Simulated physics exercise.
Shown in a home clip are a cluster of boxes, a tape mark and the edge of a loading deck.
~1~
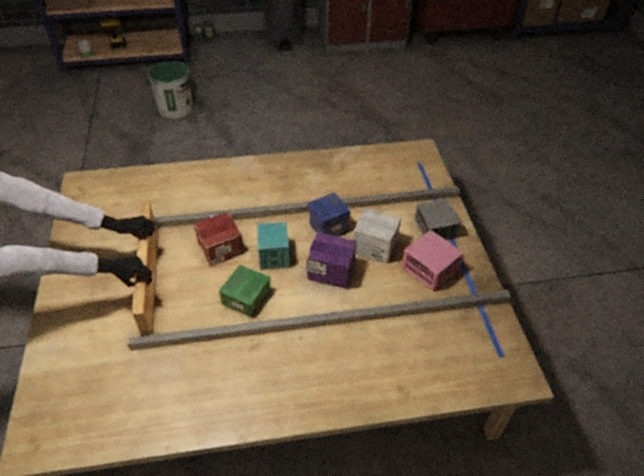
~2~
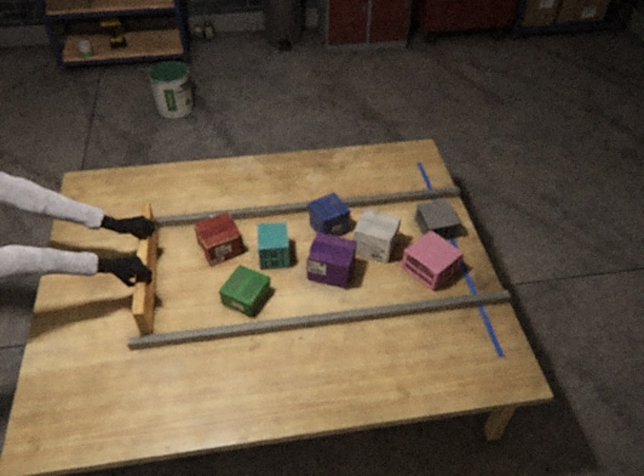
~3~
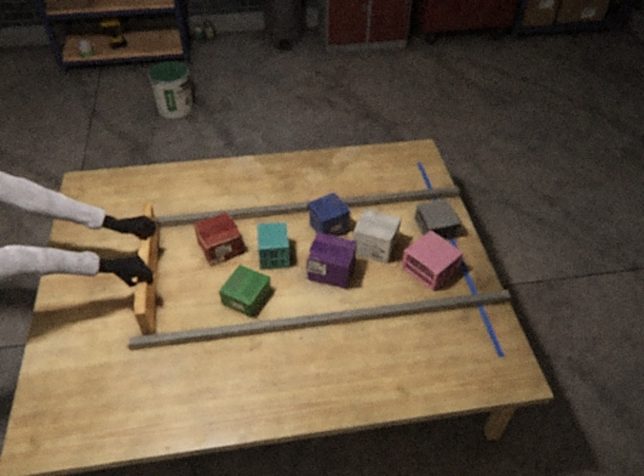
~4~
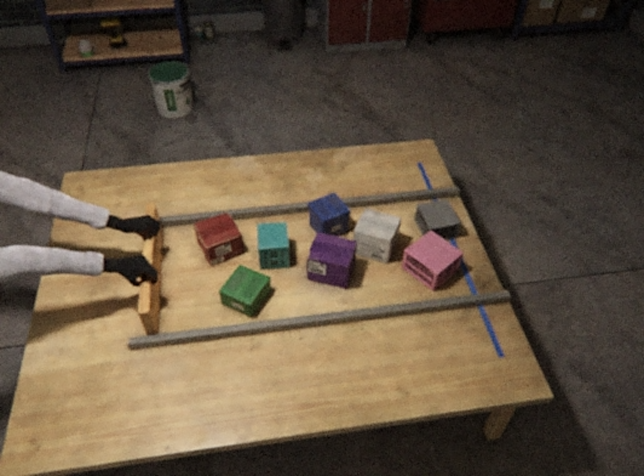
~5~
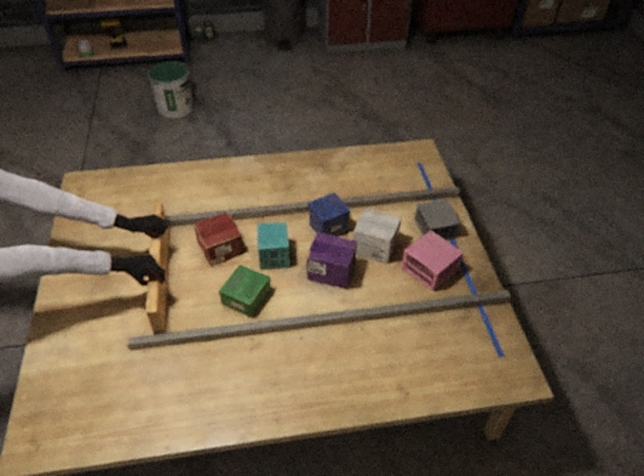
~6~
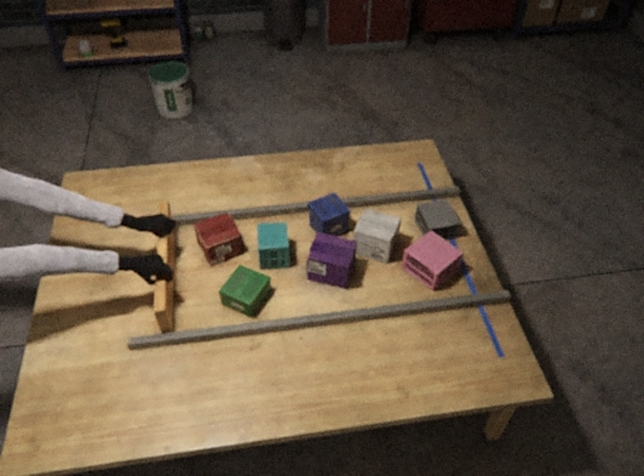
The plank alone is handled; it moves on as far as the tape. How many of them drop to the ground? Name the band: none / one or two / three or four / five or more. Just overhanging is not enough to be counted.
I reckon the ones pushed off reach five at the very least.
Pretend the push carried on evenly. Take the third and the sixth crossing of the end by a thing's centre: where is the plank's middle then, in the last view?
Pixels in order: Roughly (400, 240), roughly (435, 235).
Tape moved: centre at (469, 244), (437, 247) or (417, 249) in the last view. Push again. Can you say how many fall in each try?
You'd get 8, then 6, then 3.
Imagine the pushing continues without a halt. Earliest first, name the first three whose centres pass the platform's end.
First comes the grey crate, next the pink crate, and after that the white parcel.
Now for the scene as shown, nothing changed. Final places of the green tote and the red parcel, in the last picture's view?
The green tote at (481, 253), the red parcel at (467, 216).
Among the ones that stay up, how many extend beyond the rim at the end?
Number: 2.
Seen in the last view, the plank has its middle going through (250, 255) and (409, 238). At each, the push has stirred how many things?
4 and 8.
Soon after, none off yet; grey crate at rest near (437, 221); pink crate at rest near (432, 260); white parcel moving near (379, 235).
In the end, the number that fall off is five or more; gone, turquoise crate, purple parcel, blue tote, white parcel, pink crate and grey crate.
